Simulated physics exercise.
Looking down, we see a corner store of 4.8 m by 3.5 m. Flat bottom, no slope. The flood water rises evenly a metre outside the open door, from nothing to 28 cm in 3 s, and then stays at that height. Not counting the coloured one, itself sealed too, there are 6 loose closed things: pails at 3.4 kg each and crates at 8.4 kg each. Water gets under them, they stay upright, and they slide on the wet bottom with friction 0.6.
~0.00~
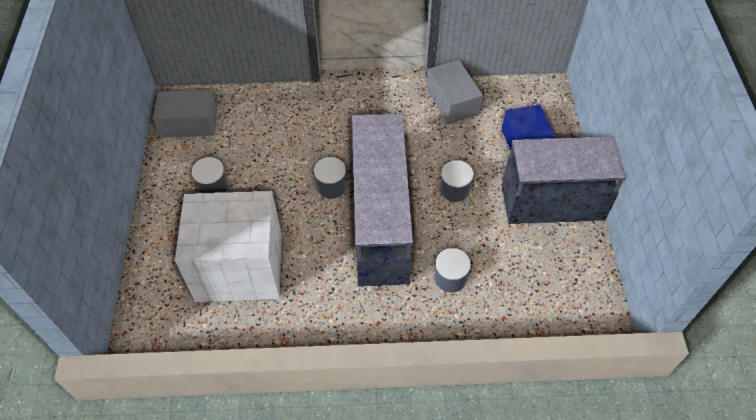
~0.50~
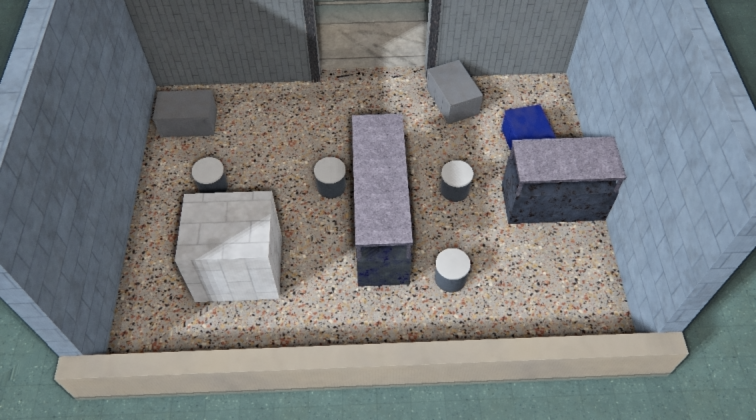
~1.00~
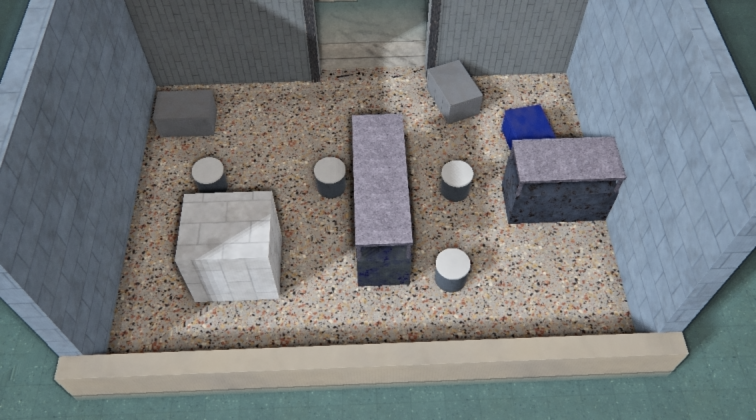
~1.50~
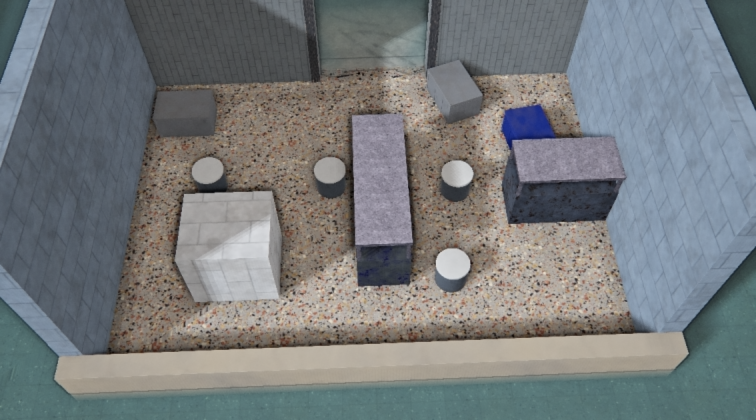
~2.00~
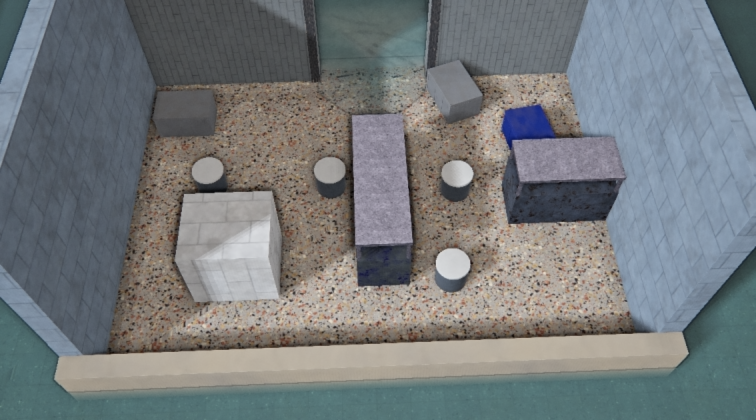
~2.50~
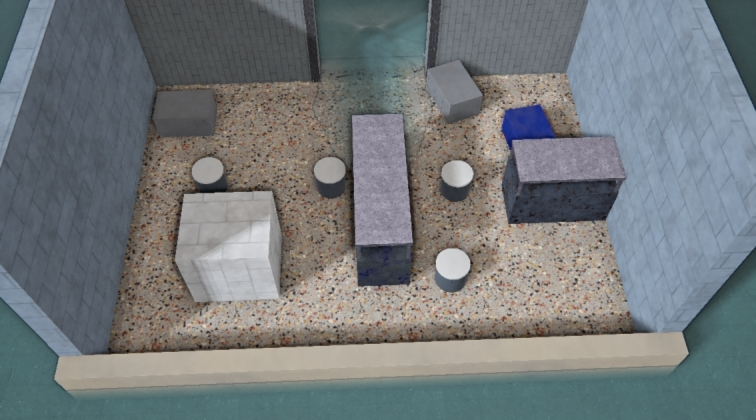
Murky teal water deepens over the paving outside a small walled room seen from above, then covers the pale doorway at the back. It creeps a short way in across the speckled floor toward the long counter, while the blue crate, grey boxes and pails all stay still.
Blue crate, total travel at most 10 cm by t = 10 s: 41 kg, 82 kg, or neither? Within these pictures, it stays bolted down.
My guess is the lighter amount suffices.
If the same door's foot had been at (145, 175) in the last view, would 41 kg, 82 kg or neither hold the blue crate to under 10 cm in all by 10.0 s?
In that case only the heavier option works.
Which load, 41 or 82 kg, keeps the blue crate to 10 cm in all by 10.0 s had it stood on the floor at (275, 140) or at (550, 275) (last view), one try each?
For the first spot the lighter suffices, for the second the lighter suffices.
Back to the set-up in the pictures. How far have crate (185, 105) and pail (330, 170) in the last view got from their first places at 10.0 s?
They've ended up 120 cm and 60 cm away, in that order.
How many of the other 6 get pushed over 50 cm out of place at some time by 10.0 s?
6.
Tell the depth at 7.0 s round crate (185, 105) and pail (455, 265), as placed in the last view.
Around 5 cm and 9 cm.
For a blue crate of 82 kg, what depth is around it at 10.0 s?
Close to 9 cm deep.
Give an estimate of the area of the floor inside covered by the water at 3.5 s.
About 5.0 m2.
After 3.5 s the blue crate would be 0 cm from its start with 41 kg and 0 cm from its start with 82 kg; 0 cm of water round it then.
After 4.5 s the blue crate would be 0 cm from its start with 41 kg and 0 cm from its start with 82 kg; 4 cm of water round it then.
After 7.0 s the blue crate would be 0 cm from its start with 41 kg and 0 cm from its start with 82 kg; 7 cm of water round it then.
After 10.0 s the blue crate would be 0 cm from its start with 41 kg and 0 cm from its start with 82 kg; 9 cm of water round it then.
